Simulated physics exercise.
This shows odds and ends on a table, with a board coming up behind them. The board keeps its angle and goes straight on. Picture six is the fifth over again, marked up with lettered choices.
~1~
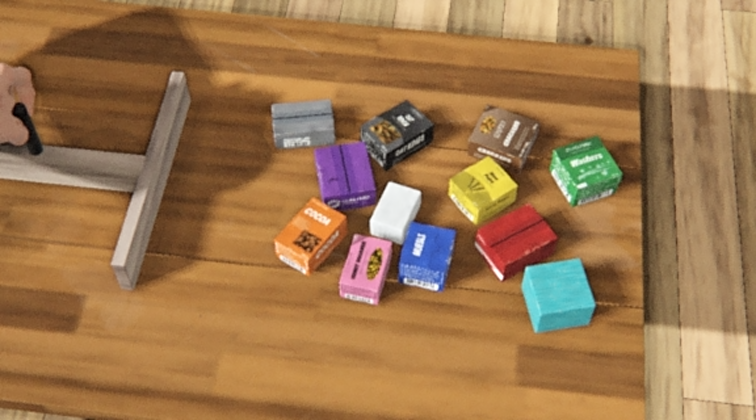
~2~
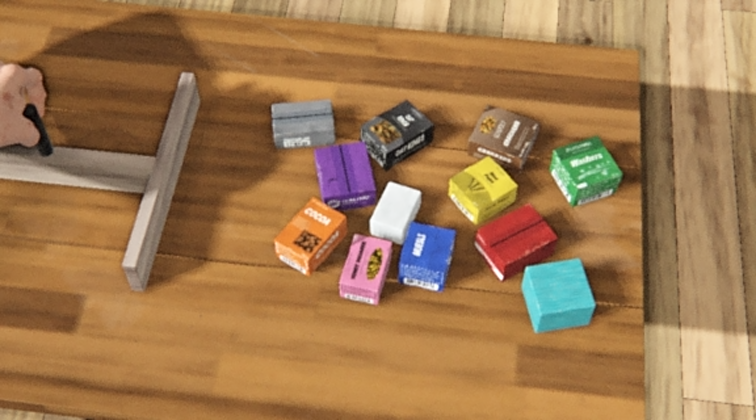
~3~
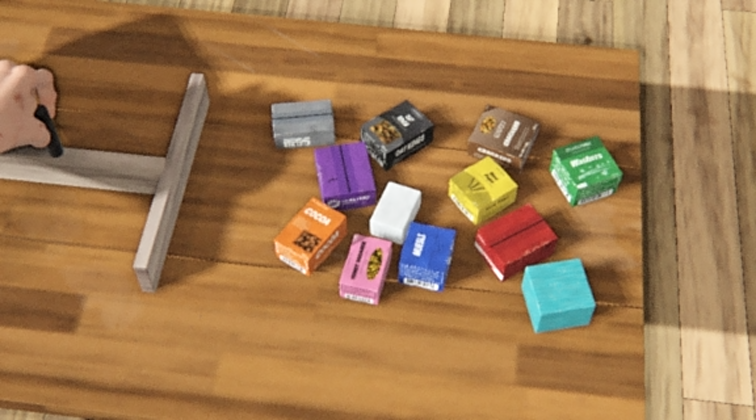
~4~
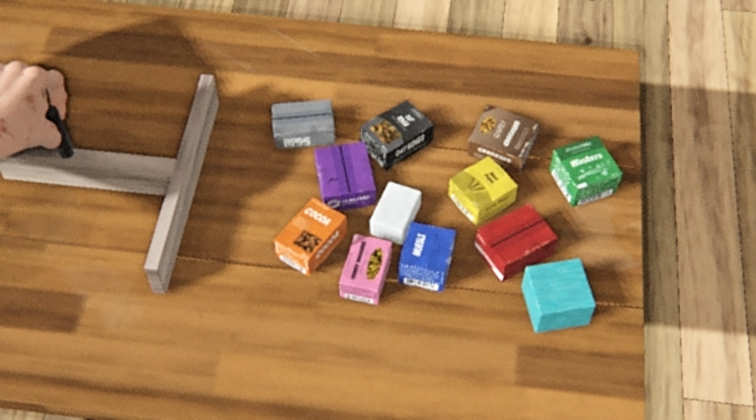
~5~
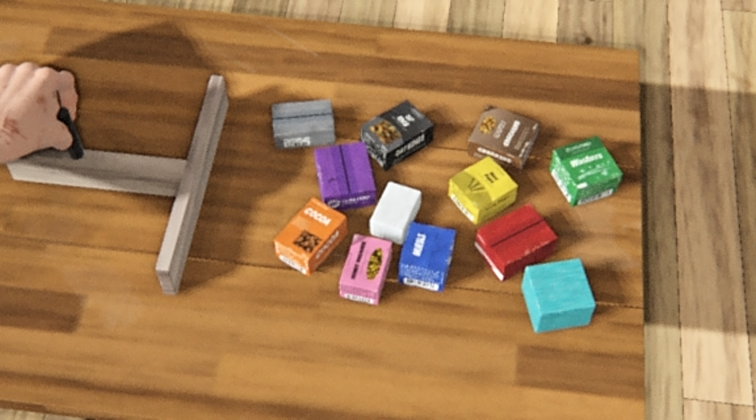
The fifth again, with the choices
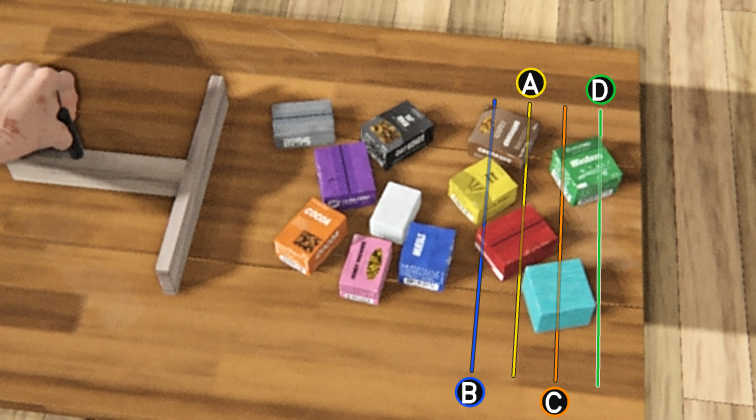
A hand slides a T-shaped wooden board slowly right across a table toward scattered colourful boxes.
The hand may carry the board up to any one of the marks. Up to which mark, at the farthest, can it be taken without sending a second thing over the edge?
Up to line B.
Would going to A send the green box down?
Yes.
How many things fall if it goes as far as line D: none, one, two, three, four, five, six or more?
Six or more.
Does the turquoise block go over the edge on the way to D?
By then, yes.
On the marked copy, A at (522, 228); B at (484, 224); C at (561, 232); D at (599, 236).
Following B. Soon after the start, board (295, 177); black packet (415, 134); grey box (347, 134).
Later, board (400, 188); green box (609, 179); red box (563, 240).
In the end, board (482, 196); green box over the edge; brown packet (627, 142); one fallen.
As for the rest, A drops three; C drops seven; D drops nine.
